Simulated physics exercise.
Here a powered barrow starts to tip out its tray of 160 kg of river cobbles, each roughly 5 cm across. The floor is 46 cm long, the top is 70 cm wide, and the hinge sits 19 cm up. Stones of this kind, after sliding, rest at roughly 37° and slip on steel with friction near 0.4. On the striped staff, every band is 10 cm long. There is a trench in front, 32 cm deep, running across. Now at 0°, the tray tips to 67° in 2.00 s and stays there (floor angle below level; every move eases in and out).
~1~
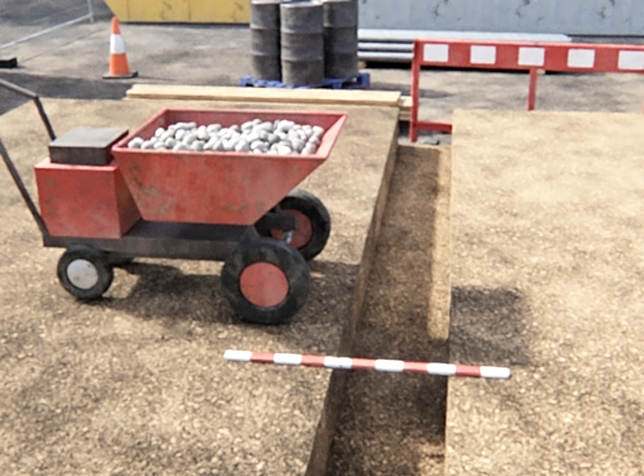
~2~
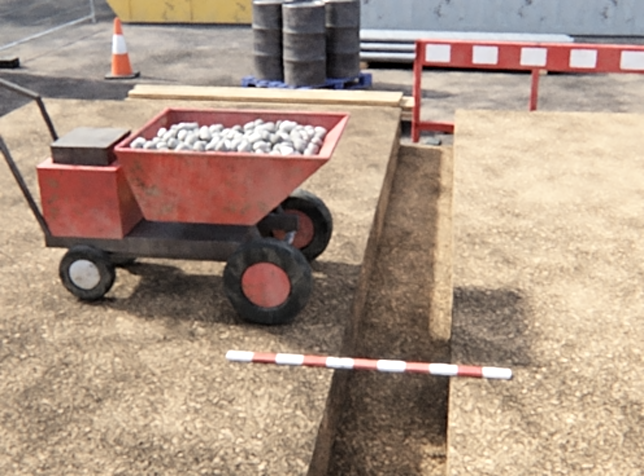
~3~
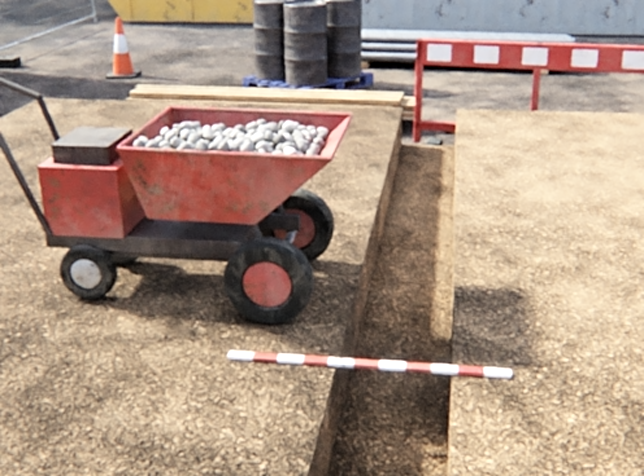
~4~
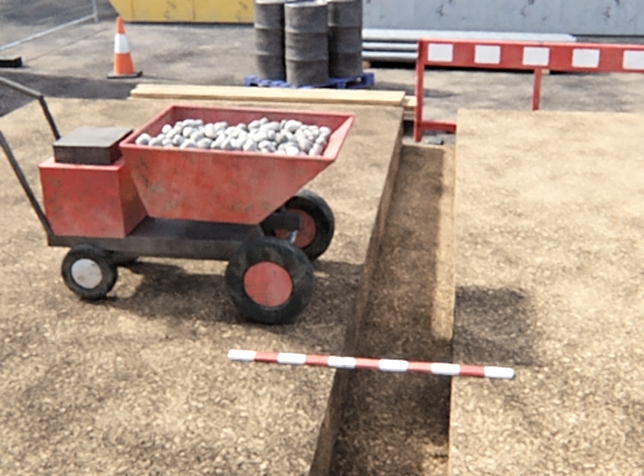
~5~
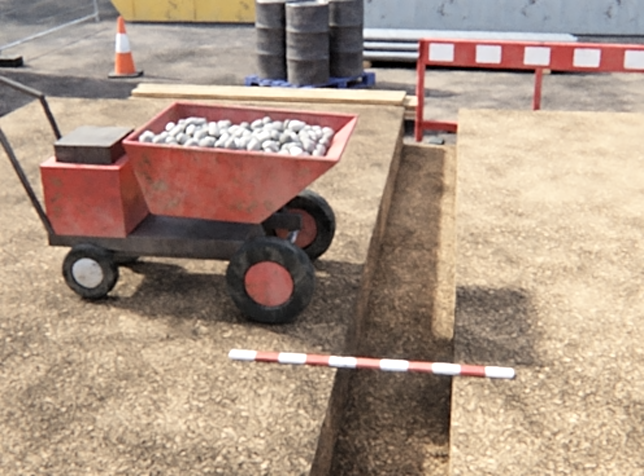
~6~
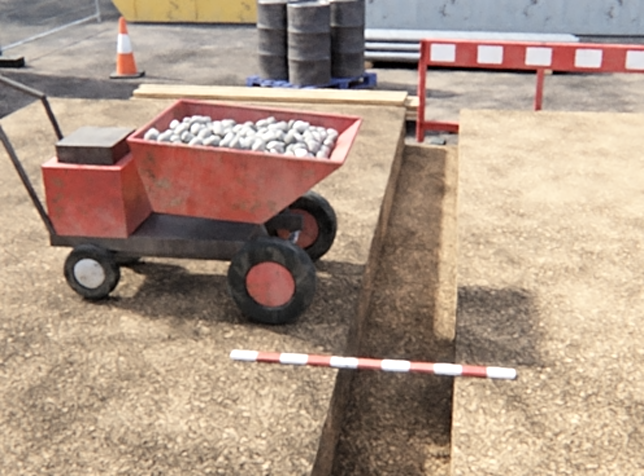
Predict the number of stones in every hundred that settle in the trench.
Close to 58 in a hundred.
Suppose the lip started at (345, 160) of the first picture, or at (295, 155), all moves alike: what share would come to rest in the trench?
Near 35 per cent from the first place, 85 from the second.
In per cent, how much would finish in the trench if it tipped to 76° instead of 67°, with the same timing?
Around 60 per cent would finish in the trench.
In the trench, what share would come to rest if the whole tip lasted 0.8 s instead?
Then some 40 per cent would.
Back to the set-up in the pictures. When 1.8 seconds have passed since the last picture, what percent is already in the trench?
Roughly 25 percent of the load.
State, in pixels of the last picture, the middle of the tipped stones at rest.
I'd put it close to (447, 337).
Then, 1.2 s after the last picture the floor is at 57°, 98 % in the tray, 2 % in the trench; the foremost stones are at (443, 262).
Then, 1.8 s after the last picture the floor is at 67°, 40 % in the tray, 25 % in the trench, 34 % past the trench; the foremost stones are at (576, 297).
Then, 2.2 s after the last picture the floor is at 67°, 15 % in the tray, 41 % in the trench, 44 % past the trench; the foremost stones are at (644, 304).
Then, 4.1 s after the last picture the floor is at 67°, 0 % in the tray, 58 % in the trench, 42 % past the trench; the foremost stones are past the picture's edge.
